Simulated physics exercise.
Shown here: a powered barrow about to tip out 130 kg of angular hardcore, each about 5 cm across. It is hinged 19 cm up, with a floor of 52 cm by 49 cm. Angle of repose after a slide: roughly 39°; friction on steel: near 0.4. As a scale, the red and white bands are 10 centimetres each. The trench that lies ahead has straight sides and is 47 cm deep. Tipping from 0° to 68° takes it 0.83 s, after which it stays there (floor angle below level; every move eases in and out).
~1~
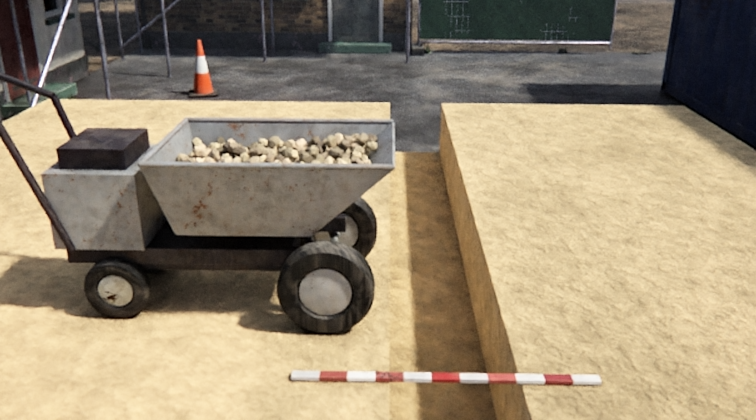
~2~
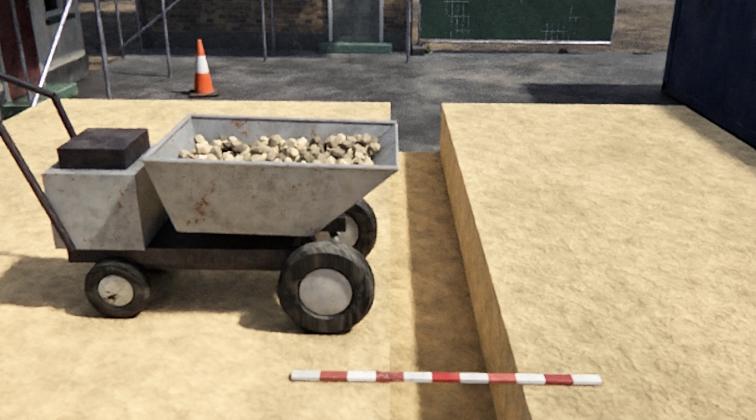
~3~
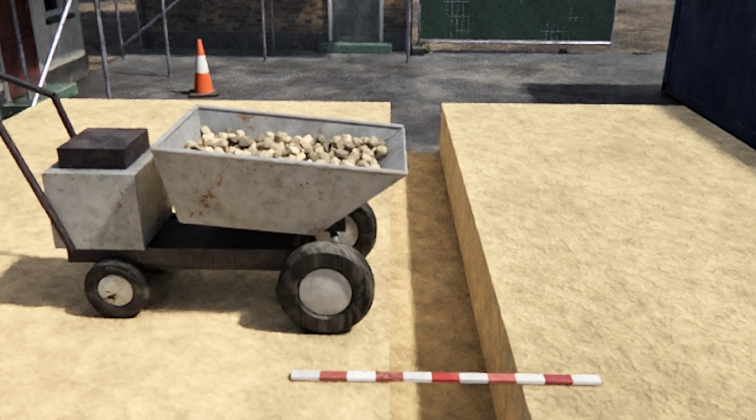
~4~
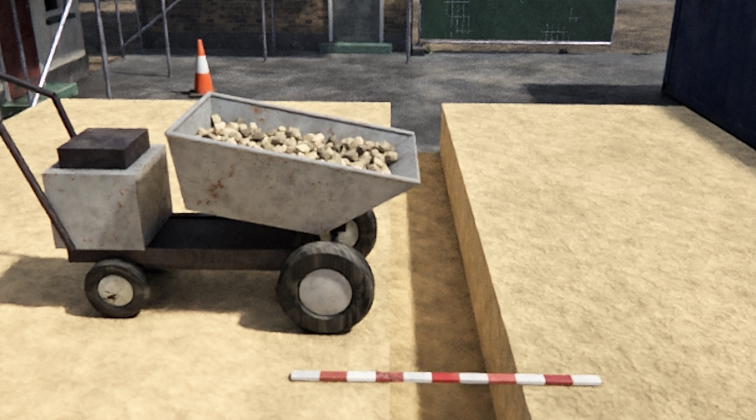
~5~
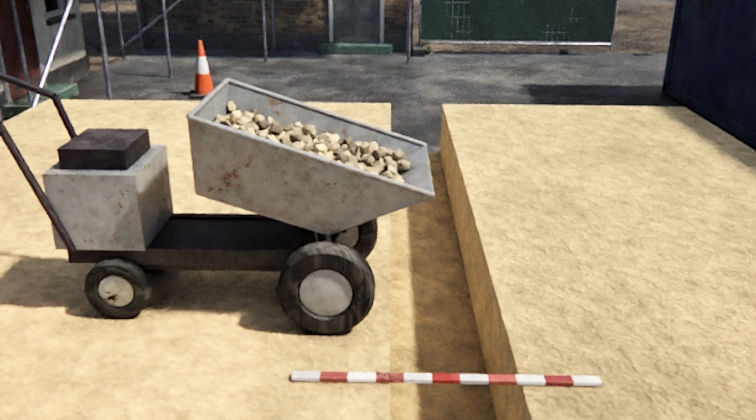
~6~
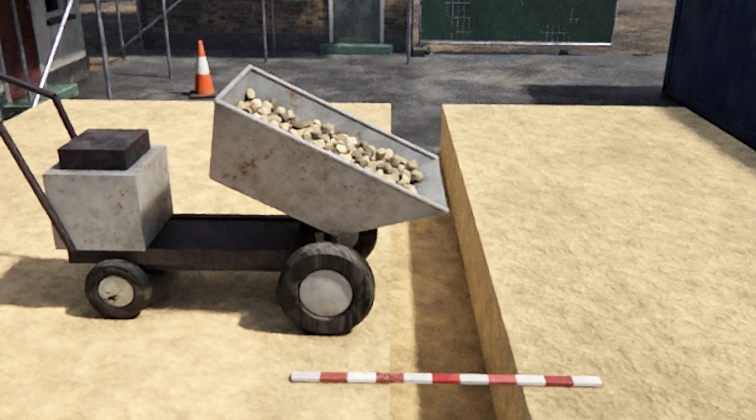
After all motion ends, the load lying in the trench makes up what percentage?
It makes up about 56 per cent.
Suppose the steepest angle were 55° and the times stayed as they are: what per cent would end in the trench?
Roughly 30 percent.
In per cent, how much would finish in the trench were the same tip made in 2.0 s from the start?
With that timing, about 70 per cent.
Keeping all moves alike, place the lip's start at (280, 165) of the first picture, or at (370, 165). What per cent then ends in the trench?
Result: Close to 100 then close to 75 per cent.
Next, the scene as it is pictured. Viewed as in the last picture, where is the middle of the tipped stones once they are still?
About (487, 360).
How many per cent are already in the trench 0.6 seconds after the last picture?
Some 10 per cent.
Then, 0.3 s after the last picture the floor is at 57°, 100 % in the tray; the foremost stones are at (457, 238).
Then, 0.6 s after the last picture the floor is at 68°, 80 % in the tray, 11 % in the trench, 9 % past the trench; the foremost stones are at (537, 302).
Then, 0.9 s after the last picture the floor is at 68°, 28 % in the tray, 28 % in the trench, 44 % past the trench; the foremost stones are at (659, 303).
Then, 2.9 s after the last picture the floor is at 68°, 0 % in the tray, 56 % in the trench, 44 % past the trench; the foremost stones are at (730, 311).
